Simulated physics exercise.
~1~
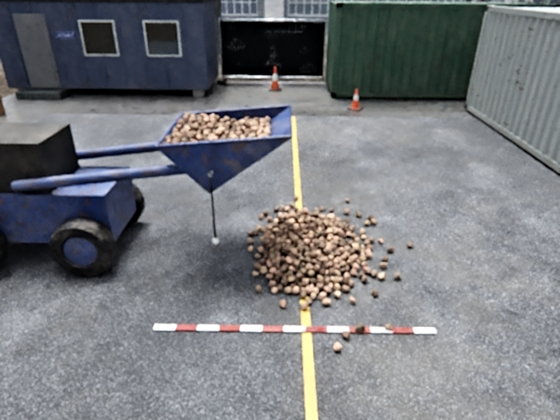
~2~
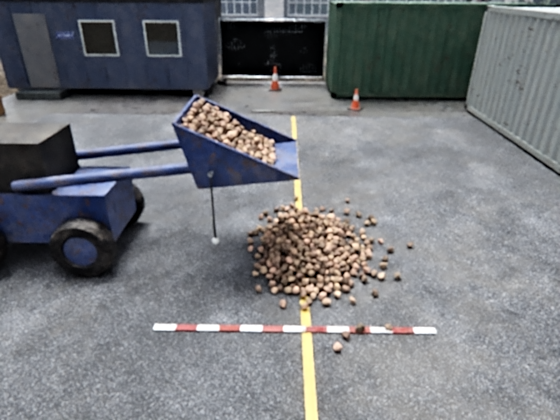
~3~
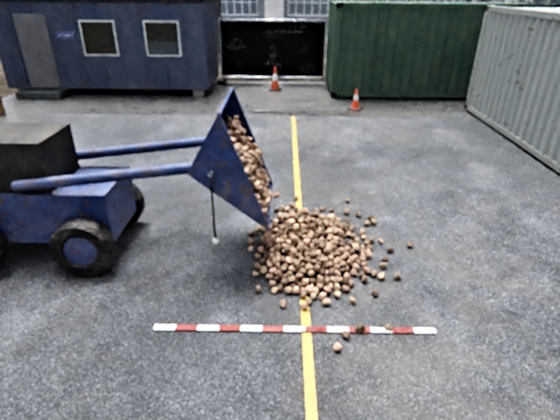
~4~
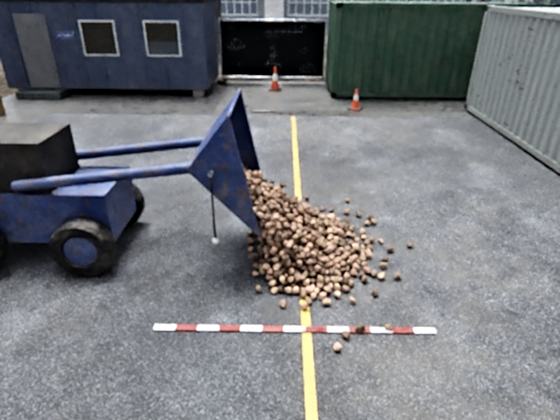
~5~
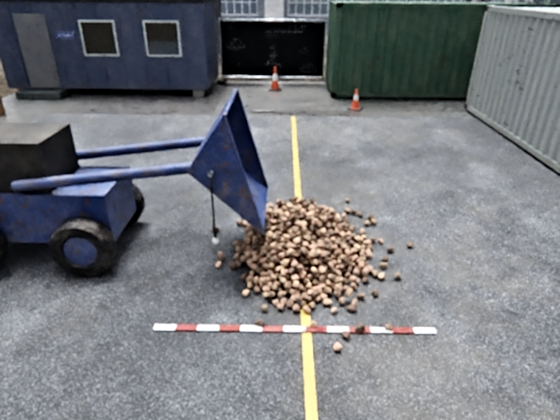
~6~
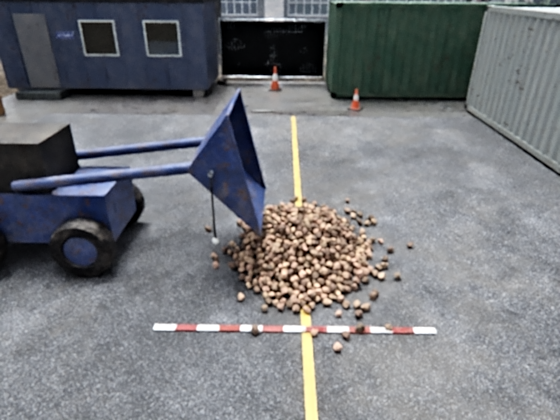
The clip opens on a blue loader at the left, its raised bucket full of brown stones beside a loose heap lying across a yellow line on grey ground. A red and white striped rod lies in front, with cabins, containers and orange cones behind. The bucket tips forward to the right, the stones still inside at first. As it steepens, they slide over its lip and pour onto the near side of the heap. The bucket then rocks slightly back and forward, and ends steeply tipped above a broader heap spread on both sides of the line.
